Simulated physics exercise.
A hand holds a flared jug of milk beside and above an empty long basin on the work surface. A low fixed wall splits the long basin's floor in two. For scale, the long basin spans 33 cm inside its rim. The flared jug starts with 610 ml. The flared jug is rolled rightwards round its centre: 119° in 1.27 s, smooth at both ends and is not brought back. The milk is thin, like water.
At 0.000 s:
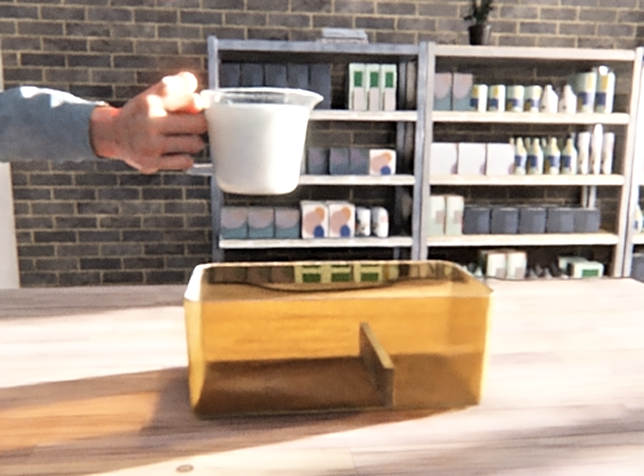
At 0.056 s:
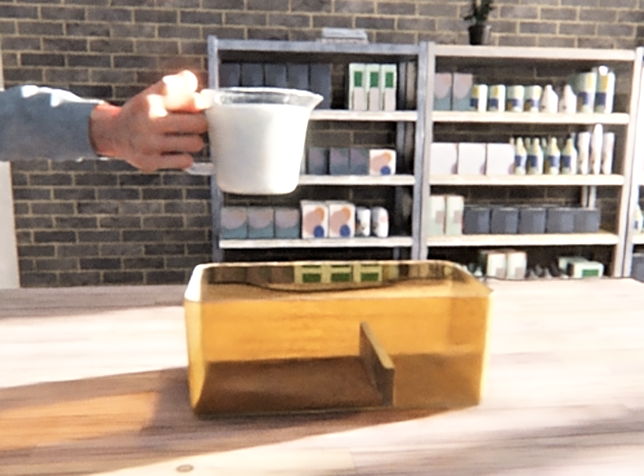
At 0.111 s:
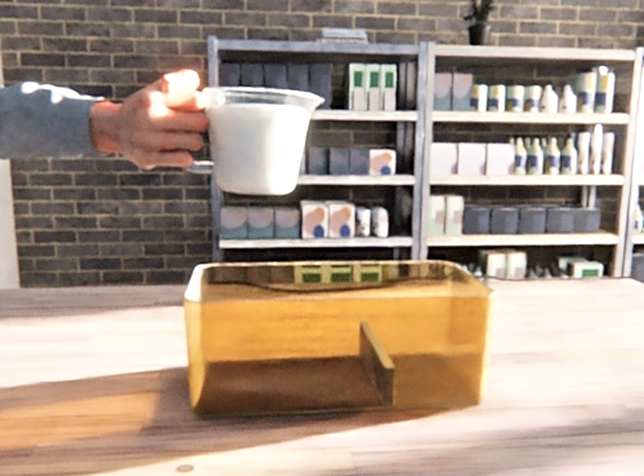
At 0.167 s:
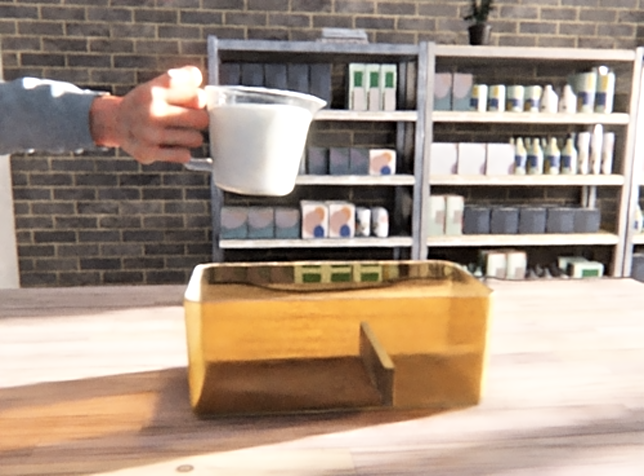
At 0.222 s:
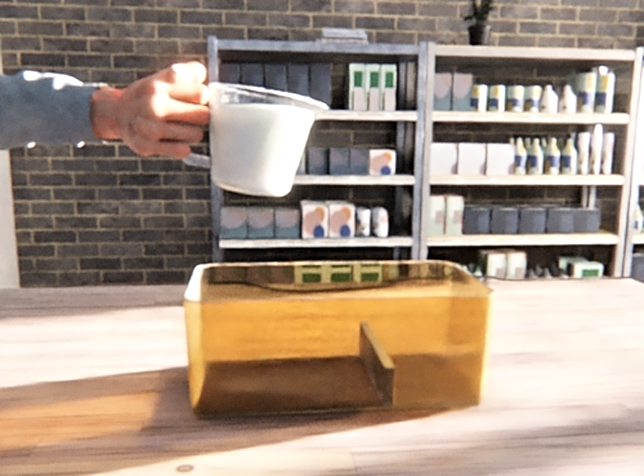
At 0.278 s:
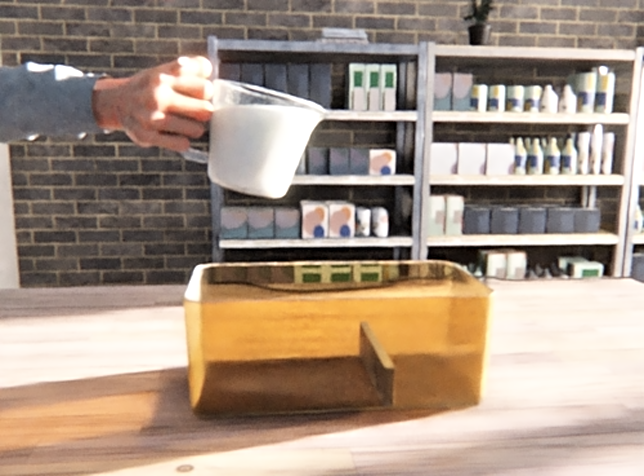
A clear jug of white milk is held by a hand in a light blue sleeve at the left, above an empty amber see-through basin with a low dividing wall inside. The basin sits on a sunlit wooden table, seen from the front, with stocked shelves and a dark brick wall behind. The hand slowly tilts the jug slightly rightwards, the camera staying still.
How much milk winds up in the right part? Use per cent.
About 53 per cent.
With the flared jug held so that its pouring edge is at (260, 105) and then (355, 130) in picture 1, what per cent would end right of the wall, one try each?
First 5, then 80 per cent.
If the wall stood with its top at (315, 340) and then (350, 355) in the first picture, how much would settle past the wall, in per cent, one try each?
In turn about 95 and 75 per cent.
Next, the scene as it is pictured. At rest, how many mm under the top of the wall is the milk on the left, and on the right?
Some 36 mm on the left and 26 mm on the right.
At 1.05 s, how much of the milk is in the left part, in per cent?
Near 32 in a hundred.
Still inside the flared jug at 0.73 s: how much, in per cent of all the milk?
About 60 per cent.
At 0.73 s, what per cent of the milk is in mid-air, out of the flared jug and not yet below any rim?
Near 24 in a hundred.
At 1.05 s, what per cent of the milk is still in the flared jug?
Near 5 in a hundred.
By 0.73 s the tilt is 73° and 61 per cent is still to pour, 2 is left of the wall and 12 right of it.
By 1.05 s the tilt is 111° and 5 per cent is still to pour, 32 is left of the wall and 53 right of it.
By 1.40 s the tilt is 119° and 0 per cent is still to pour, 46 is left of the wall and 53 right of it.
By 1.77 s the tilt is 119° and 0 per cent is still to pour, 46 is left of the wall and 53 right of it.
At rest 46 per cent lies left of the wall, 53 right of it and 1 outside.
